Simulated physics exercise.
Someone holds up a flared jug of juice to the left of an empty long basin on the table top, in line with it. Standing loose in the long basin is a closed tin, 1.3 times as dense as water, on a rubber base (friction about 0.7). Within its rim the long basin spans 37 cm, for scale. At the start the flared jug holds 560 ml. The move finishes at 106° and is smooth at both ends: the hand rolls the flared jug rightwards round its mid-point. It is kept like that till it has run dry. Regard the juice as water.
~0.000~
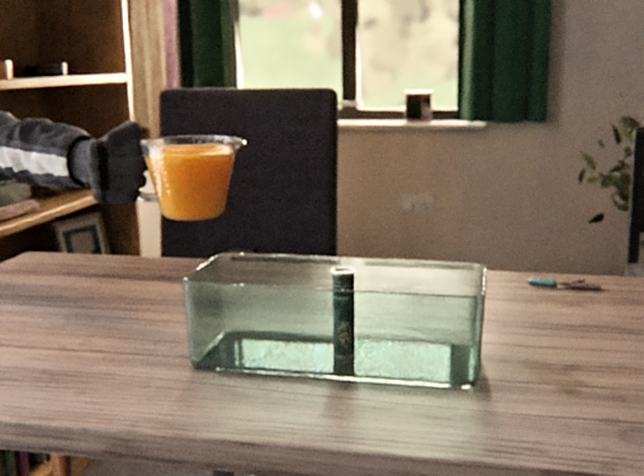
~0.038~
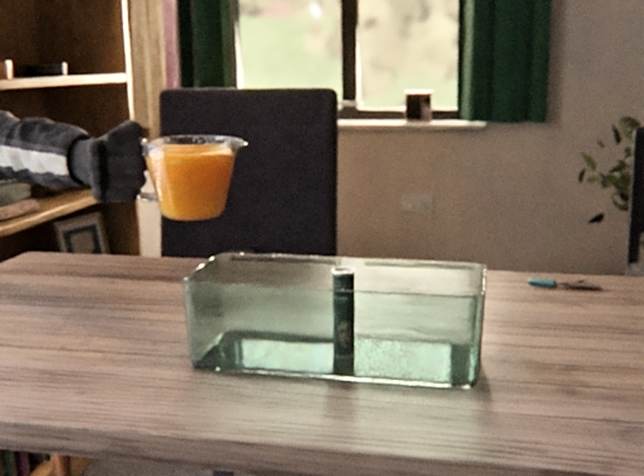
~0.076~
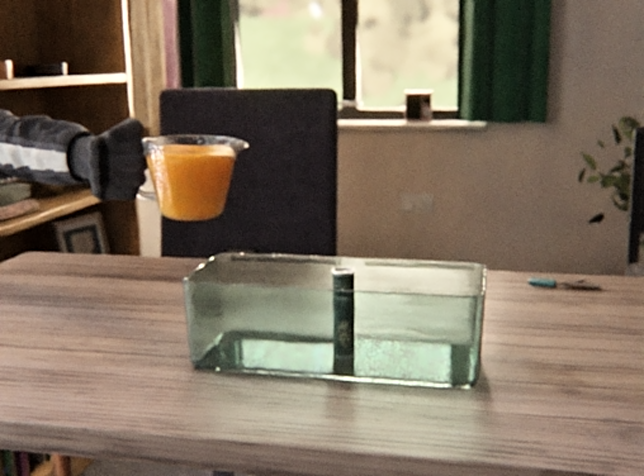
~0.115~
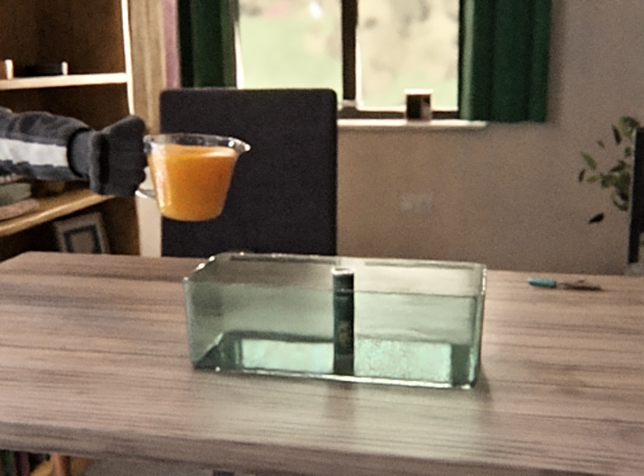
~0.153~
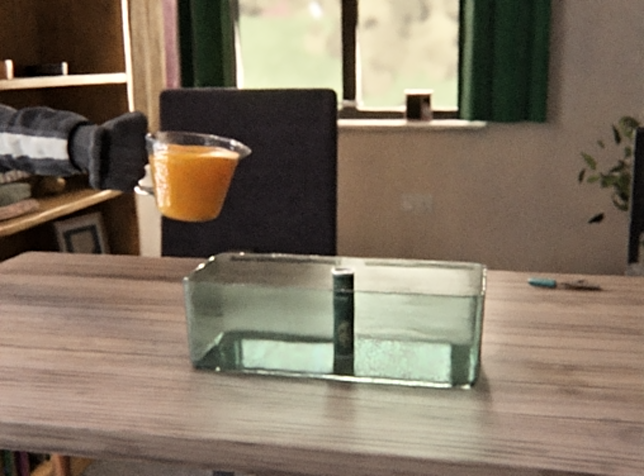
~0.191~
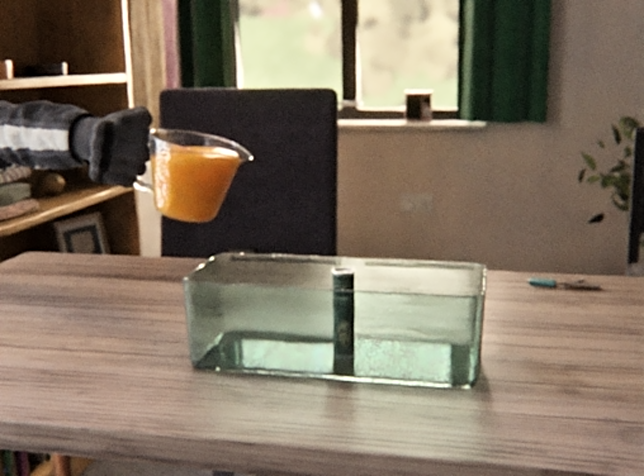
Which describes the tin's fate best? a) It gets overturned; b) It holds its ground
Answer: B.
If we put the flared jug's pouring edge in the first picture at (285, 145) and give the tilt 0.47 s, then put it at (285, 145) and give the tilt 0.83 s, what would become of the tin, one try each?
The tin overturns the first time and stays vertical the second time.
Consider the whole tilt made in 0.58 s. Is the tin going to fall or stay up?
Well, the tin simply holds firm.
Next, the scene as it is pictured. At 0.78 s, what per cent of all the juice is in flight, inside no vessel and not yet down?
Roughly 7 %.
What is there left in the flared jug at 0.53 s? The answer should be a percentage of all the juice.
56 %.
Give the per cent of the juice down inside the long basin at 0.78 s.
Roughly 86 %.
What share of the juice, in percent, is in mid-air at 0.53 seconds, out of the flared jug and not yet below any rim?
About 26 per cent.
After 0.53 s the tilt is 76° and 57 per cent is still to pour; the tin stands where it began.
After 0.78 s the tilt is 105° and 6 per cent is still to pour; the tin stands where it began.
After 1.04 s the tilt is 106° and 0 per cent is still to pour; the tin stands where it began.
After 1.33 s the tilt is 106° and 0 per cent is still to pour; the tin stands where it began.
In the end the tin stands where it began.
